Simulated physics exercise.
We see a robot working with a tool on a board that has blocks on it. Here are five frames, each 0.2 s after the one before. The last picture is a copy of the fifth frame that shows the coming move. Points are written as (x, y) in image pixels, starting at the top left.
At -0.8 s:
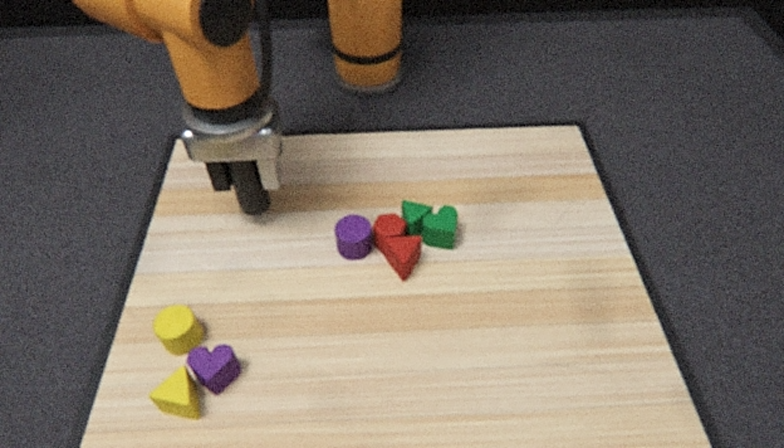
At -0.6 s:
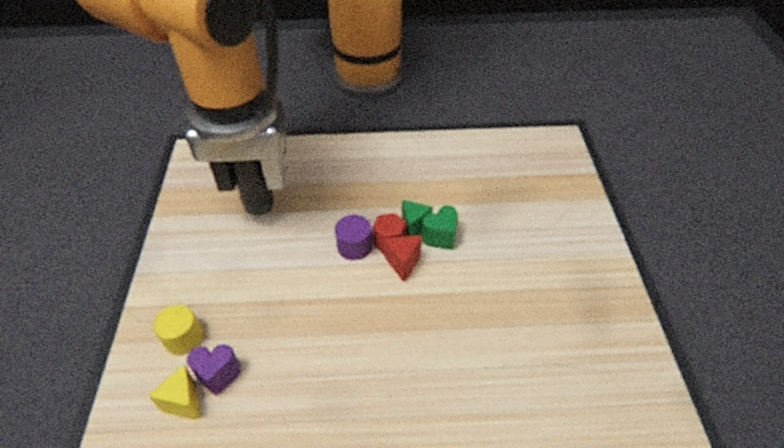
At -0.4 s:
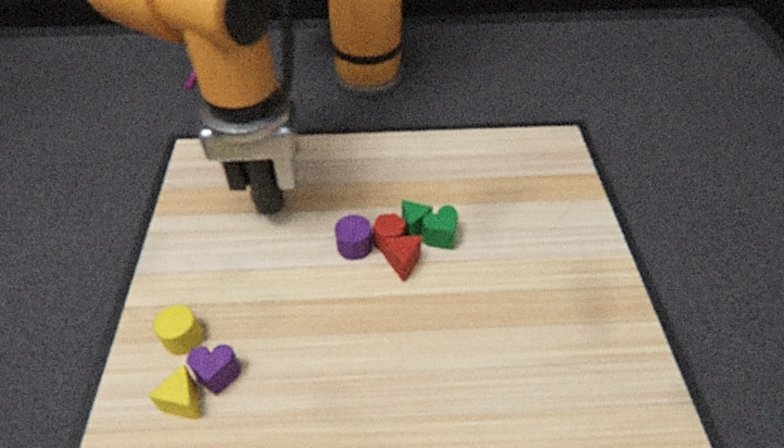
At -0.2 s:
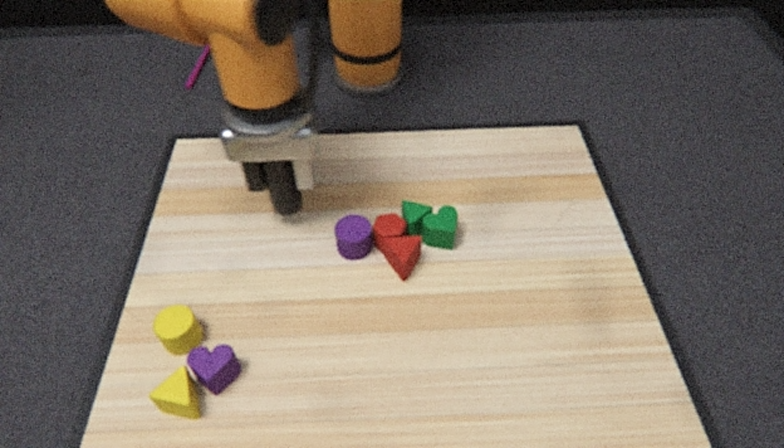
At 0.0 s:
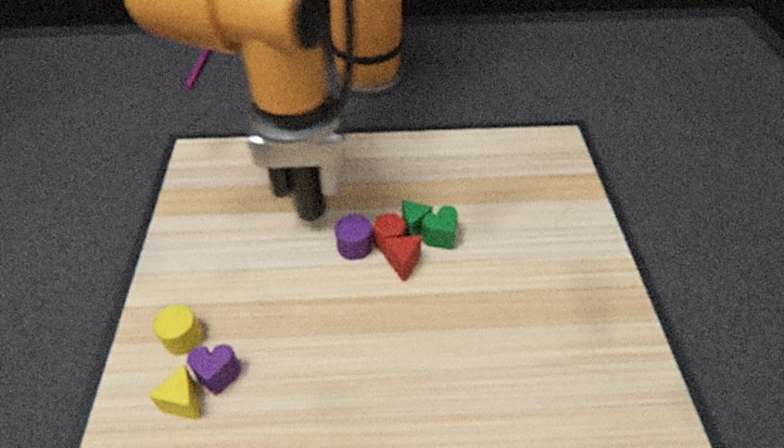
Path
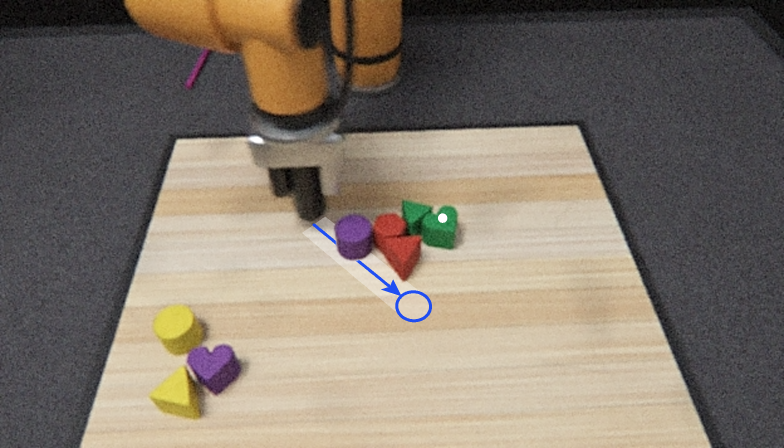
An orange robot arm moved its dark-tipped tool a short way right across the wooden board, slowly at first, drawing close to the purple round block, while all the colored blocks stayed still.
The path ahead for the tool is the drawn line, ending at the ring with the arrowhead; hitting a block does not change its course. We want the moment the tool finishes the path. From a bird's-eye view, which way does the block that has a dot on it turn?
Clockwise rotation.
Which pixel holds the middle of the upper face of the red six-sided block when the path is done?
Somewhere near (422, 229).
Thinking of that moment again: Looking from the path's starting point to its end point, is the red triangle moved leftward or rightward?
Taking start-to-end as forward, the block's sideways shift goes to the left.
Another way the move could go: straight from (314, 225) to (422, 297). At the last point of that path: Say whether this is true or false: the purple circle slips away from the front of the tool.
The statement is false.
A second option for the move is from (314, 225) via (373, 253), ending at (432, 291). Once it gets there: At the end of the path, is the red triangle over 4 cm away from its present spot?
Yes, I think so.
Path on the board, in a line from (314, 225) to (414, 306); the dot is on the green heart-shaped block.
On the path given first. One third of the way, tool (343, 236); purple circle (376, 239); red six-sided block (407, 225), turned 20° anticlockwise; red triangle (414, 250); green heart-shaped block (448, 218).
Two thirds of the way, tool (378, 264); purple circle (414, 256); red six-sided block (422, 229), turned 70° anticlockwise; red triangle (446, 259), turned 25° clockwise; green heart-shaped block (452, 217), turned 20° clockwise.
At the end, tool (414, 293); purple circle (440, 266); red six-sided block (422, 229), turned 70° anticlockwise; red triangle (470, 256), turned 25° clockwise; green heart-shaped block (452, 217), turned 20° clockwise.
